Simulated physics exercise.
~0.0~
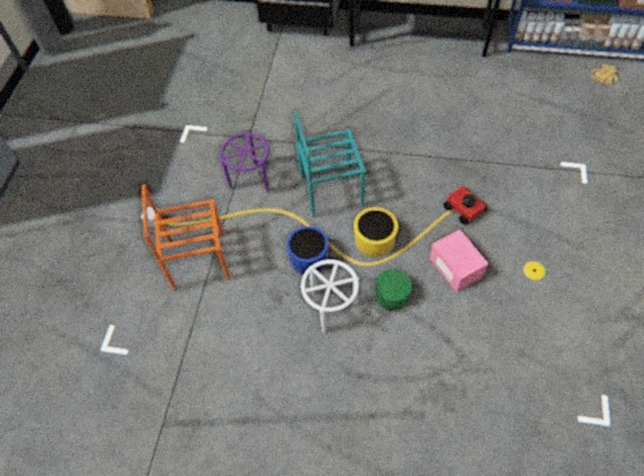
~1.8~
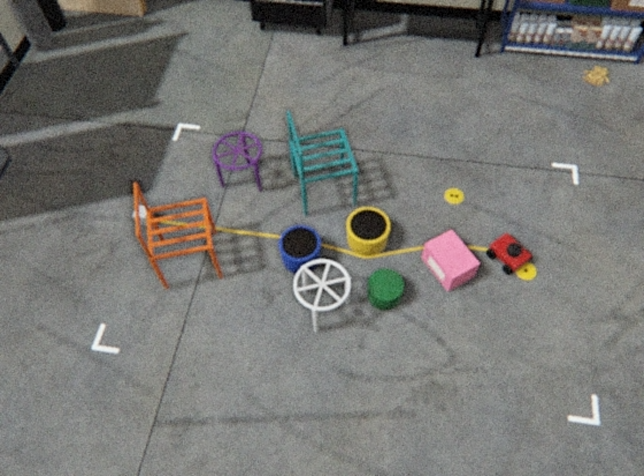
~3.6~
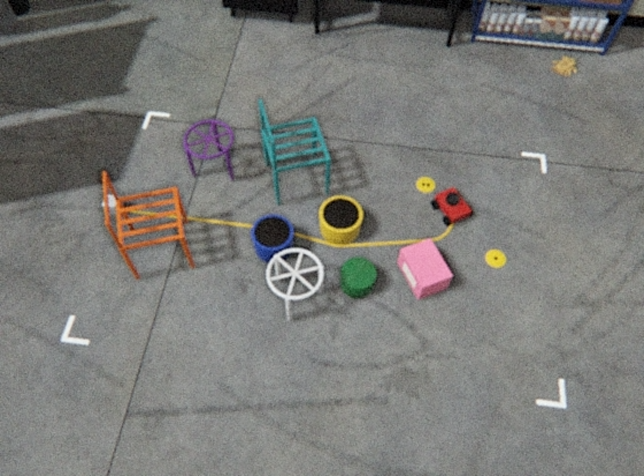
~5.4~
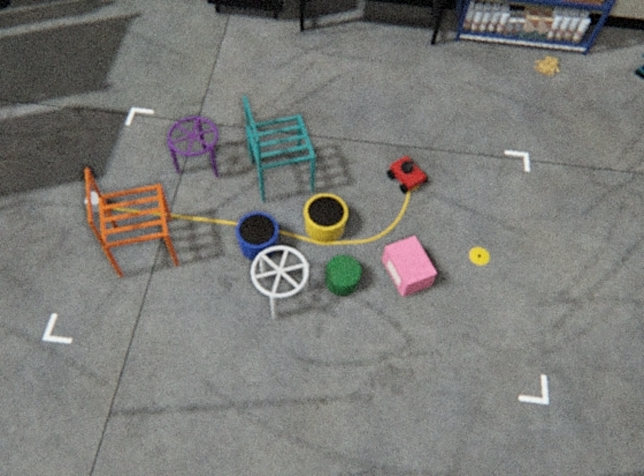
On a grey workshop floor seen from above, white corner marks surround an orange chair at left, a purple stool and teal chair behind, blue and yellow pots, a white stool and green tub mid-floor, and a pink carton at right. A yellow lead runs from the orange chair past the pots to a small red cart. The cart moves right and nearer to a yellow mark, drawing the lead straighter behind the carton. It then heads back up and left, and the carton sits slightly nearer. Finally the cart rests over the farther mark, its lead curved and slack, the yellow pot unmoved.
